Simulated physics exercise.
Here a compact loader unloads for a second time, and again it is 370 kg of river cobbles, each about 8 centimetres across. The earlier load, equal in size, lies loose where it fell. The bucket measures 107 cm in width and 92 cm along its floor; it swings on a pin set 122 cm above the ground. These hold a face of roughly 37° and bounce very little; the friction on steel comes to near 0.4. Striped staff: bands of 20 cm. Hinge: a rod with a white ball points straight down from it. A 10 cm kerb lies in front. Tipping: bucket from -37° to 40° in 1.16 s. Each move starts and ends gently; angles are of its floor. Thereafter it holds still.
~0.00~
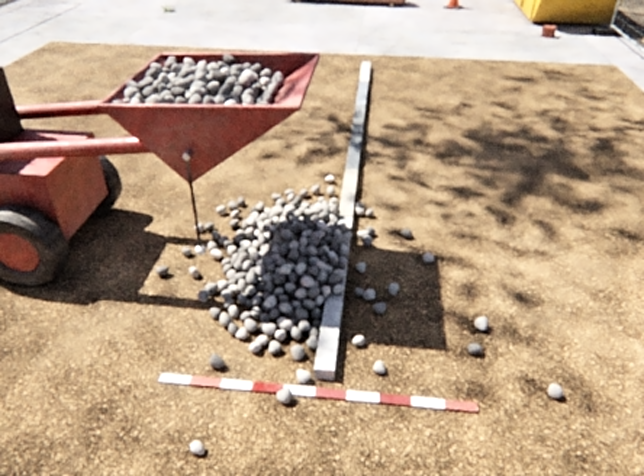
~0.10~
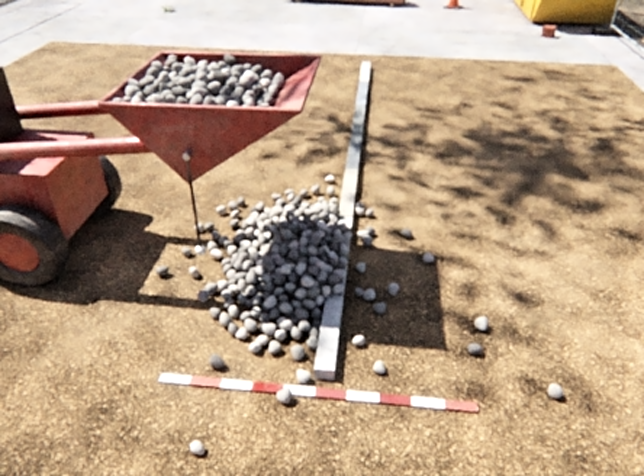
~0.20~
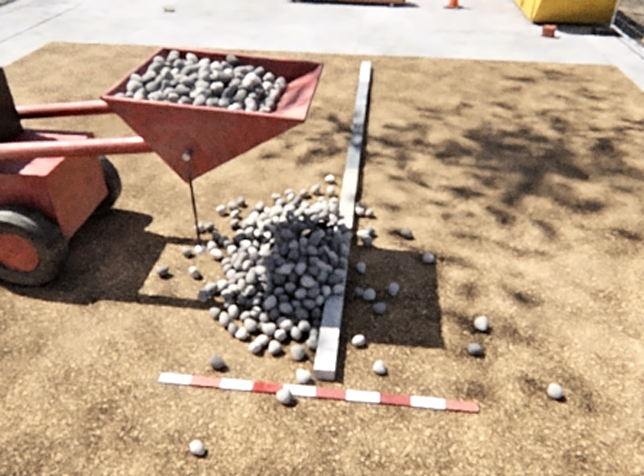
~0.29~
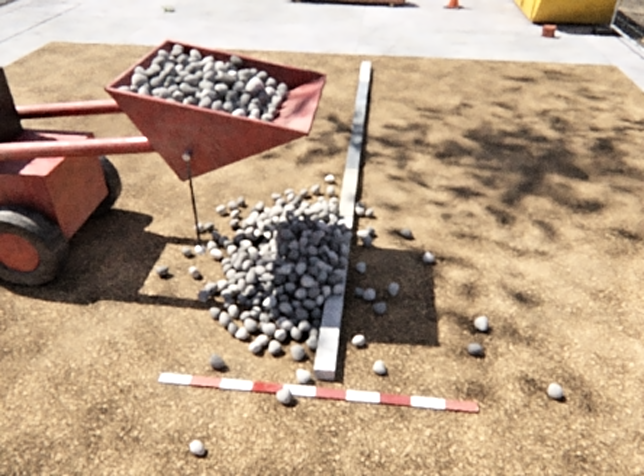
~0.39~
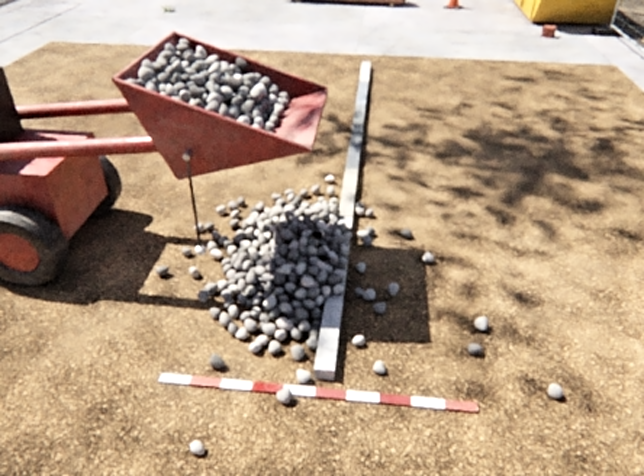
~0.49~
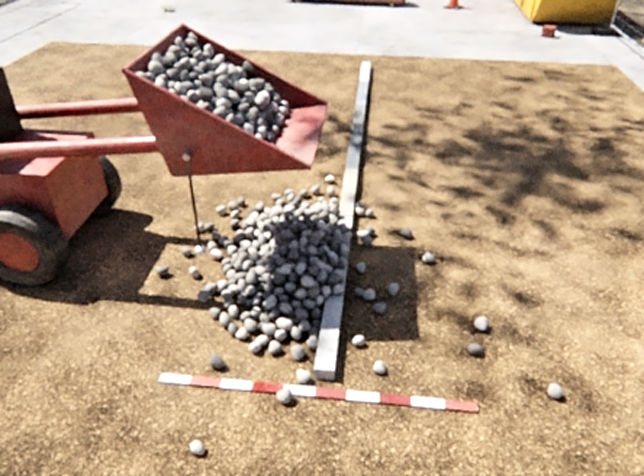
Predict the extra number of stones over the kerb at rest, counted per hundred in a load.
About 66 more per hundred stones.
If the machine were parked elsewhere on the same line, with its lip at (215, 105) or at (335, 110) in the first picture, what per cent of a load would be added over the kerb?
Case one about 5 %, case two about 90 %.
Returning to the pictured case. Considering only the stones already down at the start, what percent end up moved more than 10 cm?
Near 5 per cent, I reckon.
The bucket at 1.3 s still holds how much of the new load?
About 60 percent.
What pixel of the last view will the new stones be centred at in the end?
Centre: Approx. (366, 257).
After 0.9 s the floor is at 28°; in per cent of one load, 100 in the bucket, 96 on this side of the kerb, 4 over the kerb; the foremost stones are at (434, 309).
After 1.3 s the floor is at 40°; in per cent of one load, 58 in the bucket, 137 on this side of the kerb, 5 over the kerb; the foremost stones are at (434, 309).
After 1.6 s the floor is at 40°; in per cent of one load, 11 in the bucket, 151 on this side of the kerb, 38 over the kerb; the foremost stones are at (454, 293).
After 4.2 s the floor is at 40°; in per cent of one load, 0 in the bucket, 130 on this side of the kerb, 70 over the kerb; the foremost stones are at (579, 292). Net gain over the kerb, 66.
